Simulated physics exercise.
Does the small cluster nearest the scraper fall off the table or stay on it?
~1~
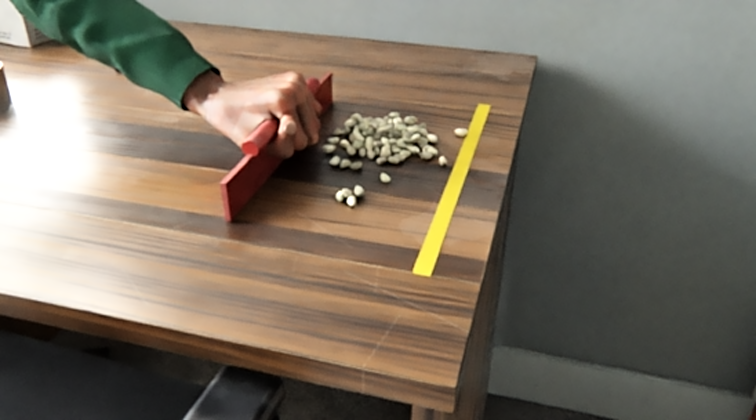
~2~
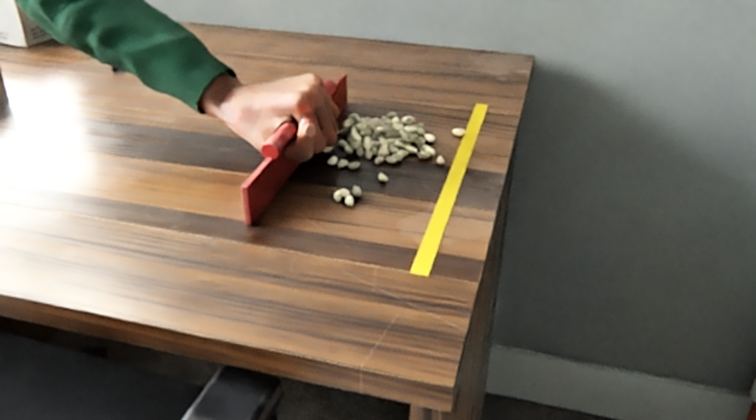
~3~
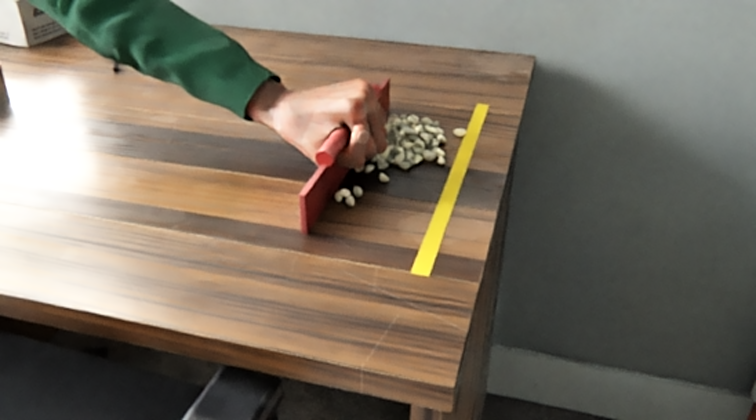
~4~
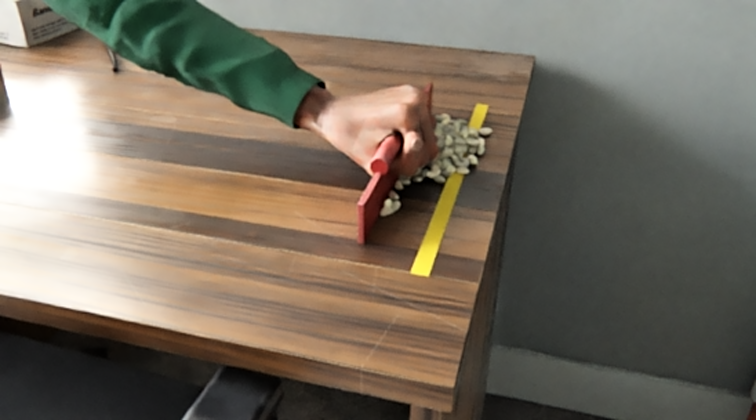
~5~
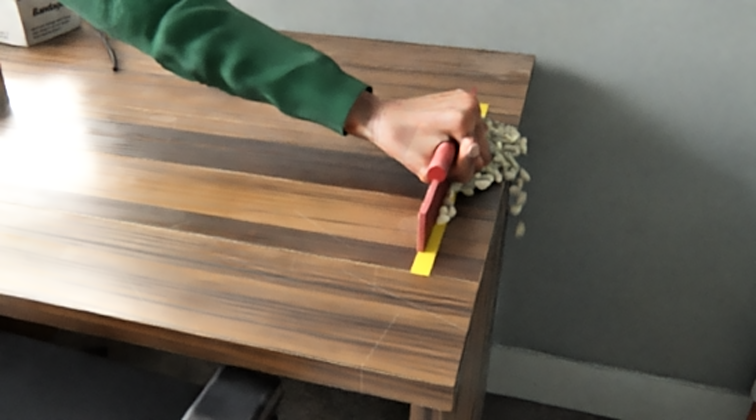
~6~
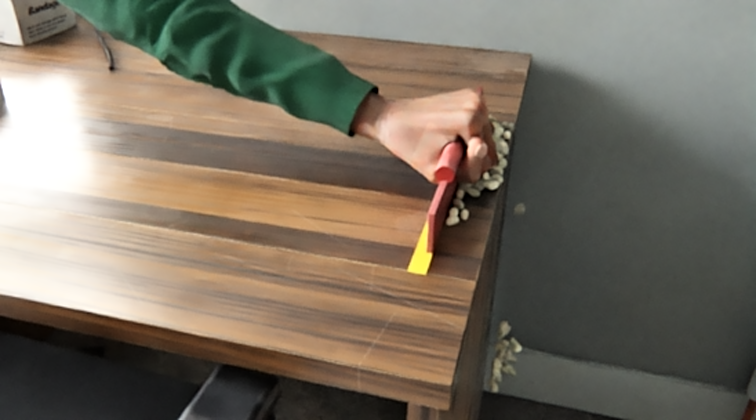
The small cluster stays on the table, while the larger pile farther along loses some pieces over the edge.
